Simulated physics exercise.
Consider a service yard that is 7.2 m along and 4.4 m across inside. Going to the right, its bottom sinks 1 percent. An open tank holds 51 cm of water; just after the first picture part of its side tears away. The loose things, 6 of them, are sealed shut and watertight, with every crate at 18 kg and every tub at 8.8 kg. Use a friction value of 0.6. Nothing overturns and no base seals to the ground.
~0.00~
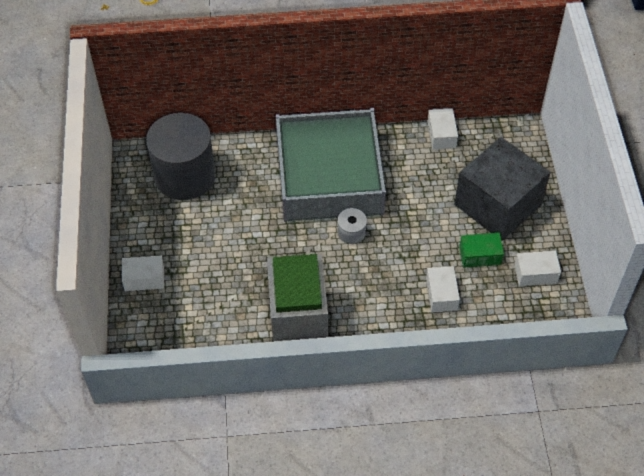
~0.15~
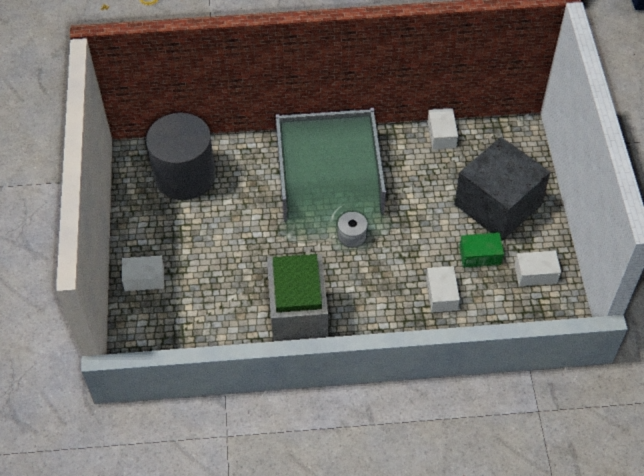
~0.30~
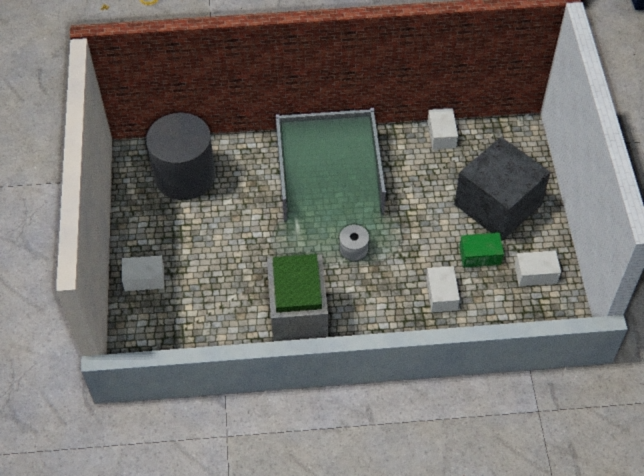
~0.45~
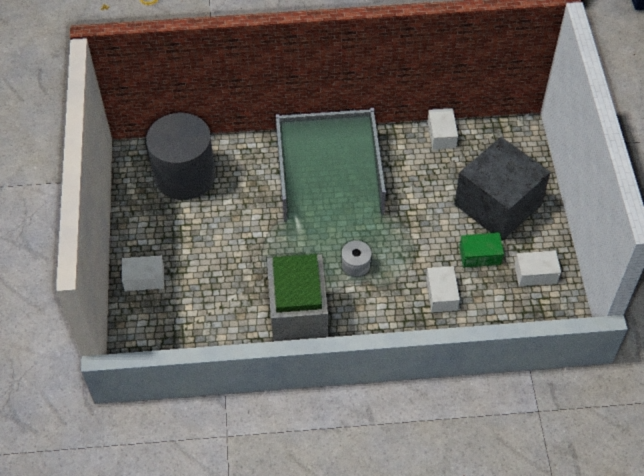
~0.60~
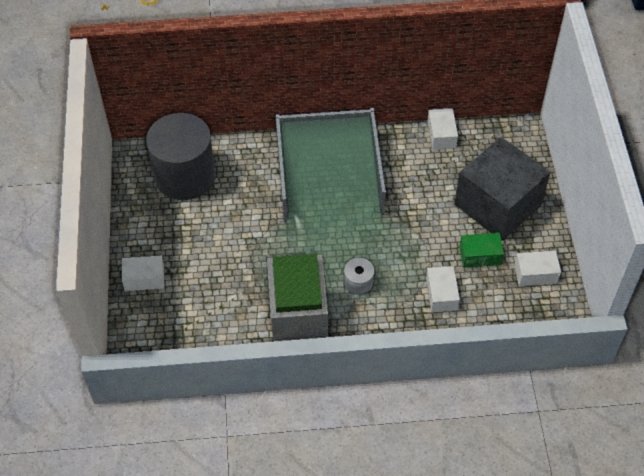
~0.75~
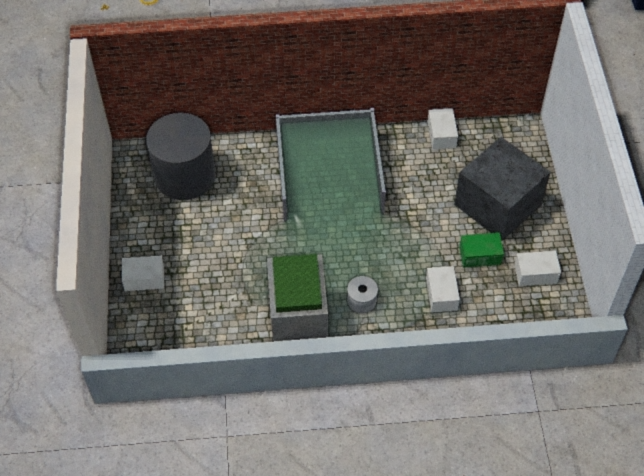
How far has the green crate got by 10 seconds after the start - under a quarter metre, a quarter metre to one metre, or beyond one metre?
A quarter metre to one metre.
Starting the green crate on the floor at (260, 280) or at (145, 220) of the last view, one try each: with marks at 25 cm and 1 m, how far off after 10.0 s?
Order of tries: It is flushed away; it keeps its spot.
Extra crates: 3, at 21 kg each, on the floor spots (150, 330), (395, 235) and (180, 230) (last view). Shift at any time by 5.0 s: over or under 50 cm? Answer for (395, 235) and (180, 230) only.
First far enough, second not far enough.
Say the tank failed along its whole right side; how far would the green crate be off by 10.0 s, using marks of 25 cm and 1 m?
Afterwards the green crate is carried a long way.
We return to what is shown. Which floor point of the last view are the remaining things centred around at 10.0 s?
Somewhere near (421, 232).
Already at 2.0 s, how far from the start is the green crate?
Roughly 0 centimetres by that point.
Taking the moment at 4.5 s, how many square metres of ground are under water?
The covered patch comes to about 22 m2.
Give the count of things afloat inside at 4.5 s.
It comes to 3 of them.
After 2.0 s the green crate is near (482, 245), 0.0 m from its start, aground; 1 afloat.
After 4.5 s the green crate is near (482, 237), 0.1 m from its start, aground; 3 afloat.
After 7.0 s the green crate is near (460, 219), 0.6 m from its start, aground; 2 afloat.
After 10.0 s the green crate is near (458, 217), 0.6 m from its start, aground; 2 afloat.
